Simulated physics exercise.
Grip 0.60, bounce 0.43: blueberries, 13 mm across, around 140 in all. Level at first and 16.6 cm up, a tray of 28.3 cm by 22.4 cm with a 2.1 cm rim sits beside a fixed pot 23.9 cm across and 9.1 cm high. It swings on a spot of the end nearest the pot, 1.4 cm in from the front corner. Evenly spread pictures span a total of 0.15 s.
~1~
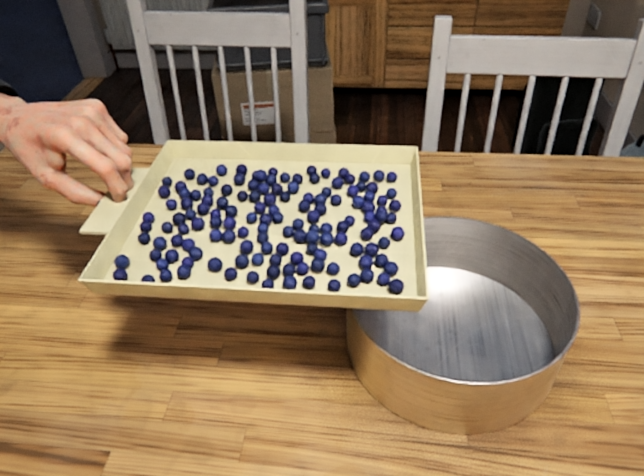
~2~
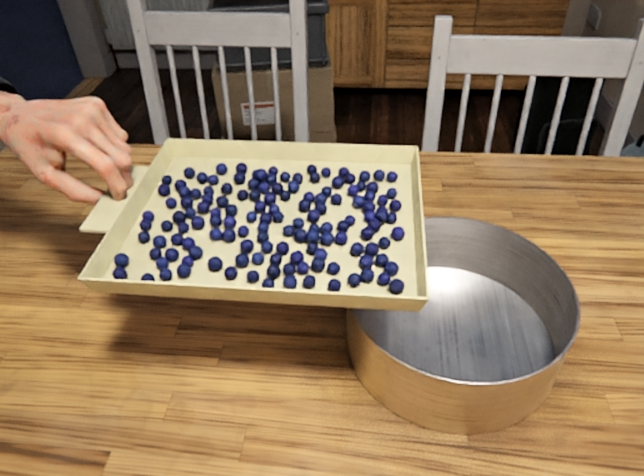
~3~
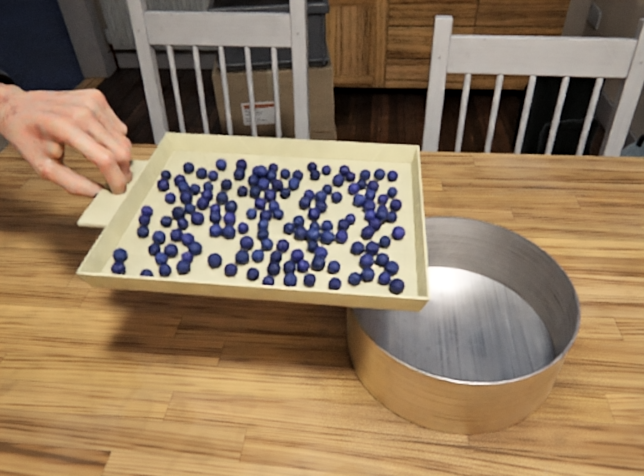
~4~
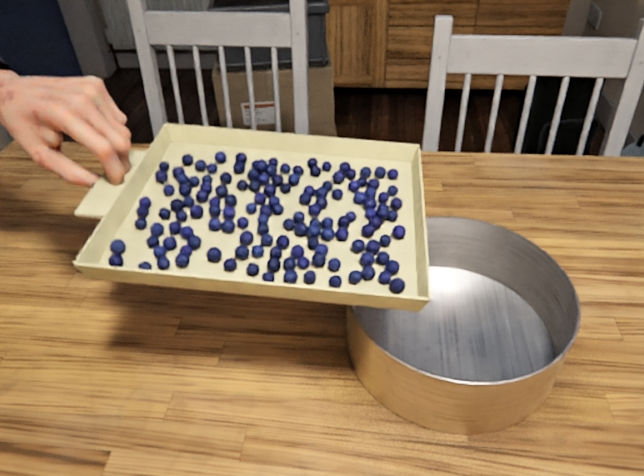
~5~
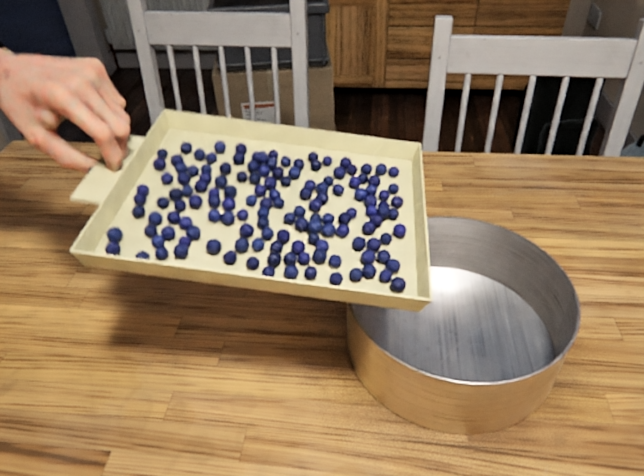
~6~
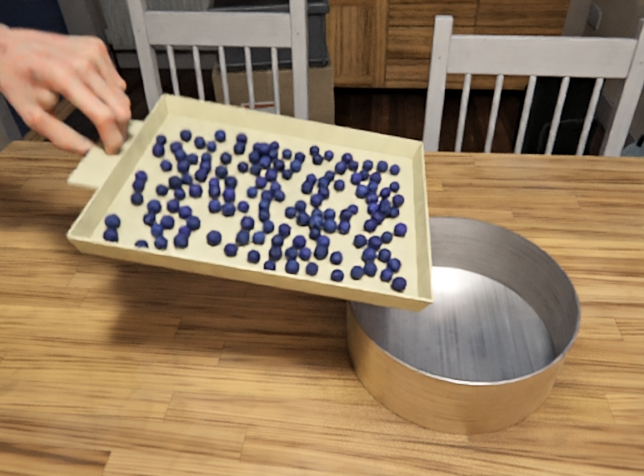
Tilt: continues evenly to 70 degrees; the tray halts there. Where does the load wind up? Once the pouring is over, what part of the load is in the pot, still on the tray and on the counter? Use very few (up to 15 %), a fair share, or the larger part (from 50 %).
Pot: A fair share, tray: The larger part, counter: Very few.
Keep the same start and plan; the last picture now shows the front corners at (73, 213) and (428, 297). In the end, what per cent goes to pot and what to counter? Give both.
Per cent by place - pot 40, counter 25.
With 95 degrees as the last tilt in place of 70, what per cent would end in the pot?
In that case it comes to about 90 in a hundred.
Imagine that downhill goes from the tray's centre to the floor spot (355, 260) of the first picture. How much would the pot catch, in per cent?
That comes to around 15 per cent.
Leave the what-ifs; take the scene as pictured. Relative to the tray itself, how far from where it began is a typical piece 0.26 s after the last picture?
Roughly 3 cm.
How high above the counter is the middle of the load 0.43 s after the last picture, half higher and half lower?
The halfway mark sits at about 22 cm.
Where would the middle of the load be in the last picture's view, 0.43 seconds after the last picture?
(408, 193) or thereabouts.
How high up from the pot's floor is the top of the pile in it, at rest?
It stands at some 1.5 cm.
Then, 0.26 s after the last picture, tilt 40 degrees; the tray holds 100 %, the pot 0 %.
Then, 0.43 s after the last picture, tilt 60 degrees; the tray holds 100 %, the pot 0 %.
Then, 0.73 s after the last picture, tilt 70 degrees; the tray holds 75 %, the pot 15 %.
In the end, pot 25 %, tray 70 %, counter 5 %.
